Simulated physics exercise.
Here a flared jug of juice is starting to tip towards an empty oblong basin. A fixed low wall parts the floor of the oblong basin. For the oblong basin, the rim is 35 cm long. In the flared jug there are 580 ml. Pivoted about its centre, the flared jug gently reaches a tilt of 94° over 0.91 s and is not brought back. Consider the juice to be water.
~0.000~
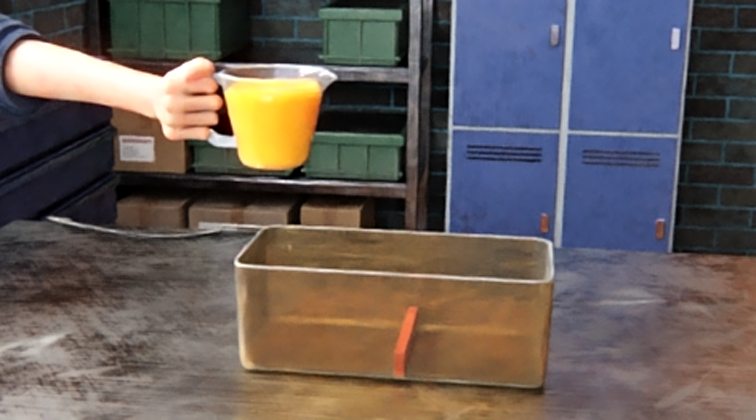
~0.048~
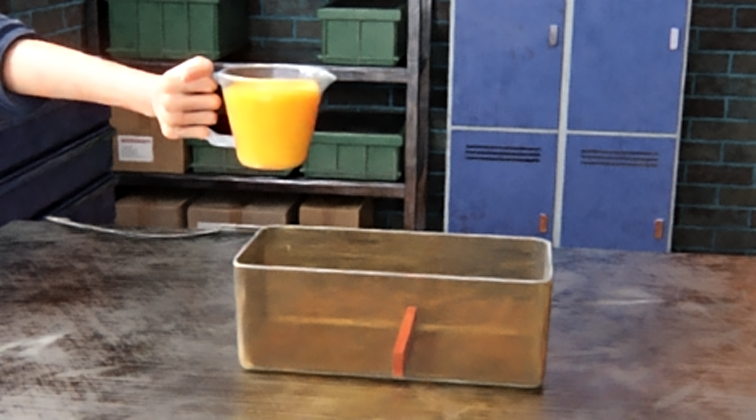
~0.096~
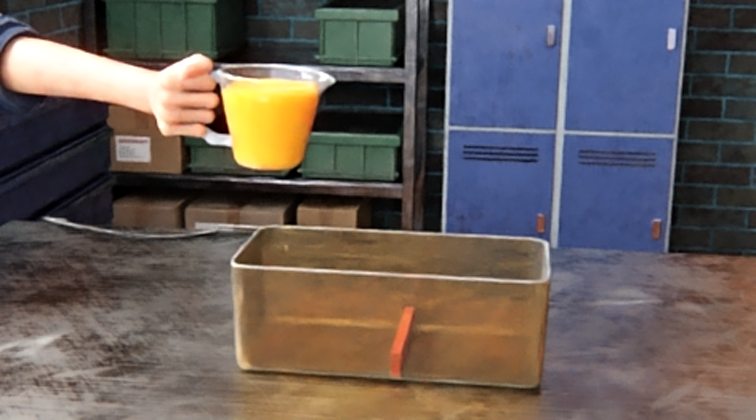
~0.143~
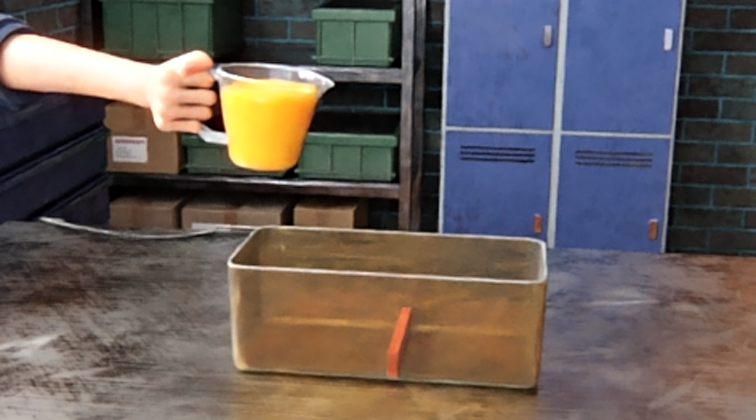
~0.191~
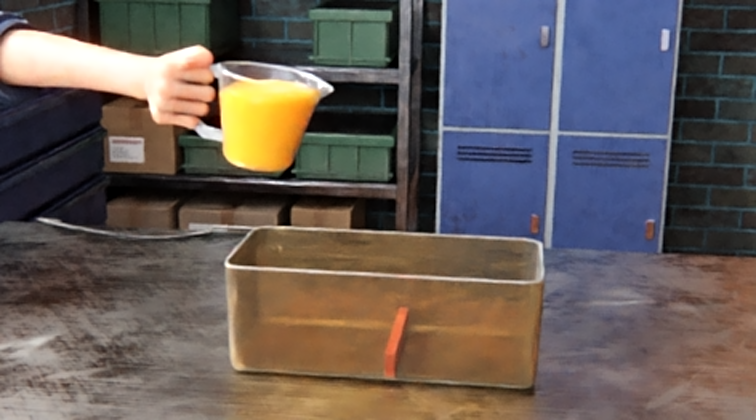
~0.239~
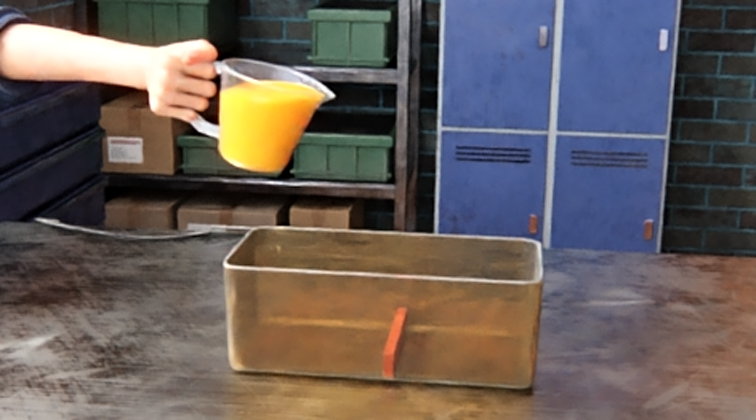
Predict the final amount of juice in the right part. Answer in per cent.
The right part ends with roughly 32 per cent.
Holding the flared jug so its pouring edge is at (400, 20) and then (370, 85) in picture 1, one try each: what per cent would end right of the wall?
Respectively 85 and 80 %.
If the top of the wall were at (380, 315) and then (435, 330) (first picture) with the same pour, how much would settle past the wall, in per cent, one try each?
Respectively 80 and 10 %.
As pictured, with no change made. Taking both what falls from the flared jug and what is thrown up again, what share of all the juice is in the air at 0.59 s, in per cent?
It comes to roughly 26 per cent.
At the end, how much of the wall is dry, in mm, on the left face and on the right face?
About 14 mm on the left, about 20 mm on the right.
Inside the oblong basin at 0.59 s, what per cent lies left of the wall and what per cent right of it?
Around 6 percent on the left and 3 on the right.
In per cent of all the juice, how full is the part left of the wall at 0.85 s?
Reading: Approx. 36 per cent.
After 0.59 s the tilt is 68° and 66 per cent is still to pour, 6 is left of the wall and 3 right of it.
After 0.85 s the tilt is 93° and 16 per cent is still to pour, 37 is left of the wall and 28 right of it.
After 1.12 s the tilt is 94° and 1 per cent is still to pour, 64 is left of the wall and 30 right of it.
After 1.41 s the tilt is 94° and 0 per cent is still to pour, 66 is left of the wall and 32 right of it.
In the end 66 per cent lies left of the wall, 32 right of it and 2 outside.
